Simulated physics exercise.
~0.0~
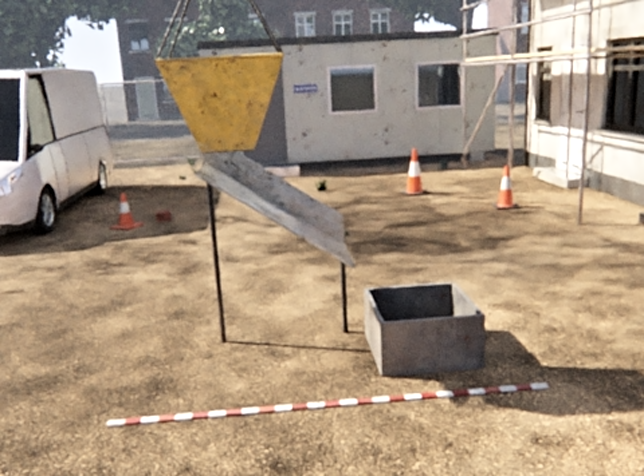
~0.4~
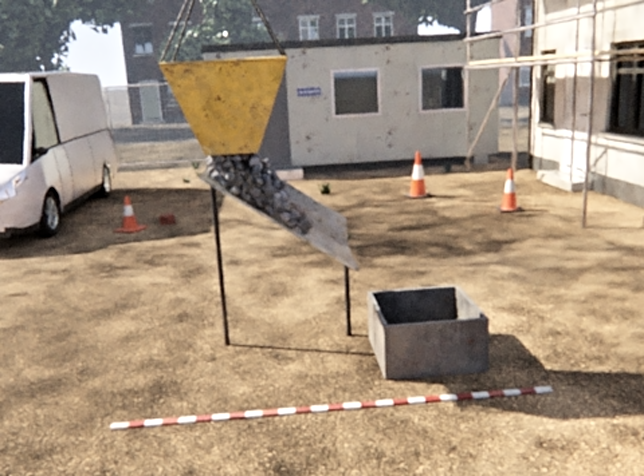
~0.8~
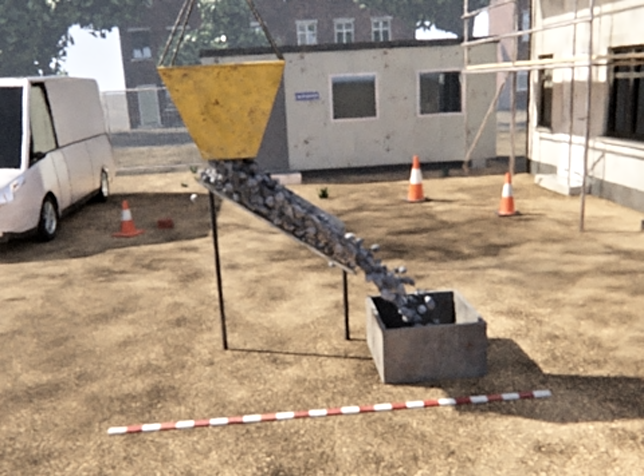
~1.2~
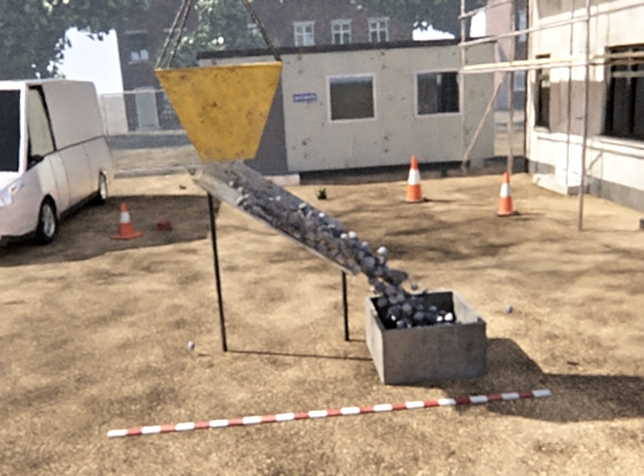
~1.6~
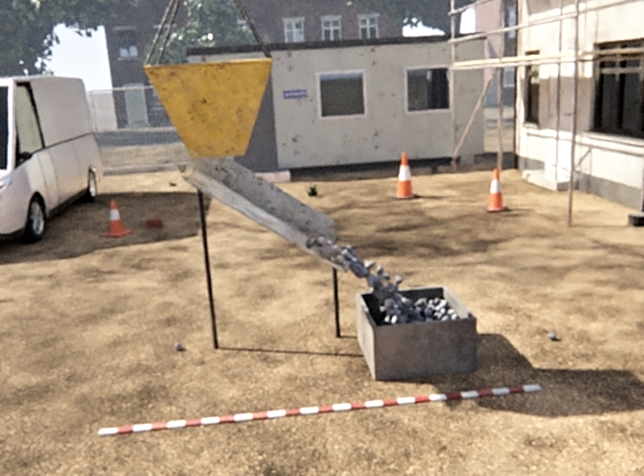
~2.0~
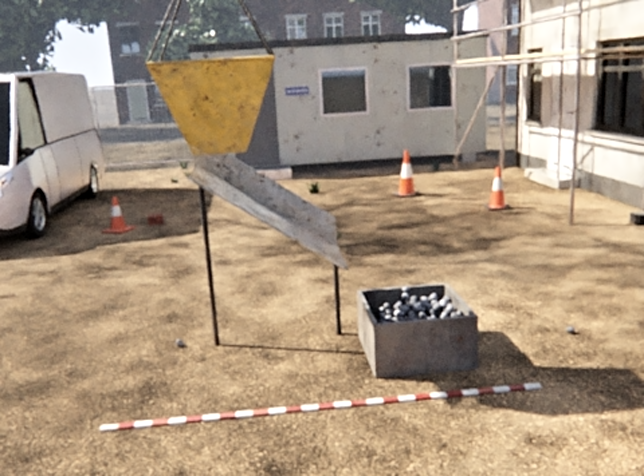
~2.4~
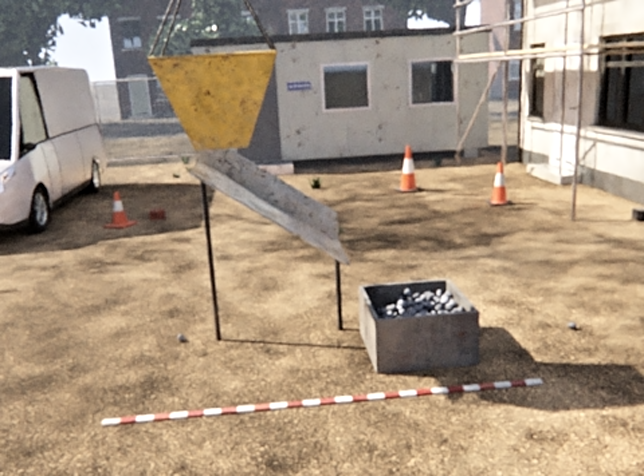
To begin with, a yellow skip hangs still on cables above a sloping steel chute, with an empty grey bin below and a red and white staff on the sandy ground. Grey stones then drop from the bottom of the skip onto the top of the chute. They slide down to the right in a long stream and spill off the lower edge into the bin. The skip empties, the stream thins from the top, and a few stray stones land on the ground. Finally the chute is bare, and nearly all the stones lie heaped in the bin.
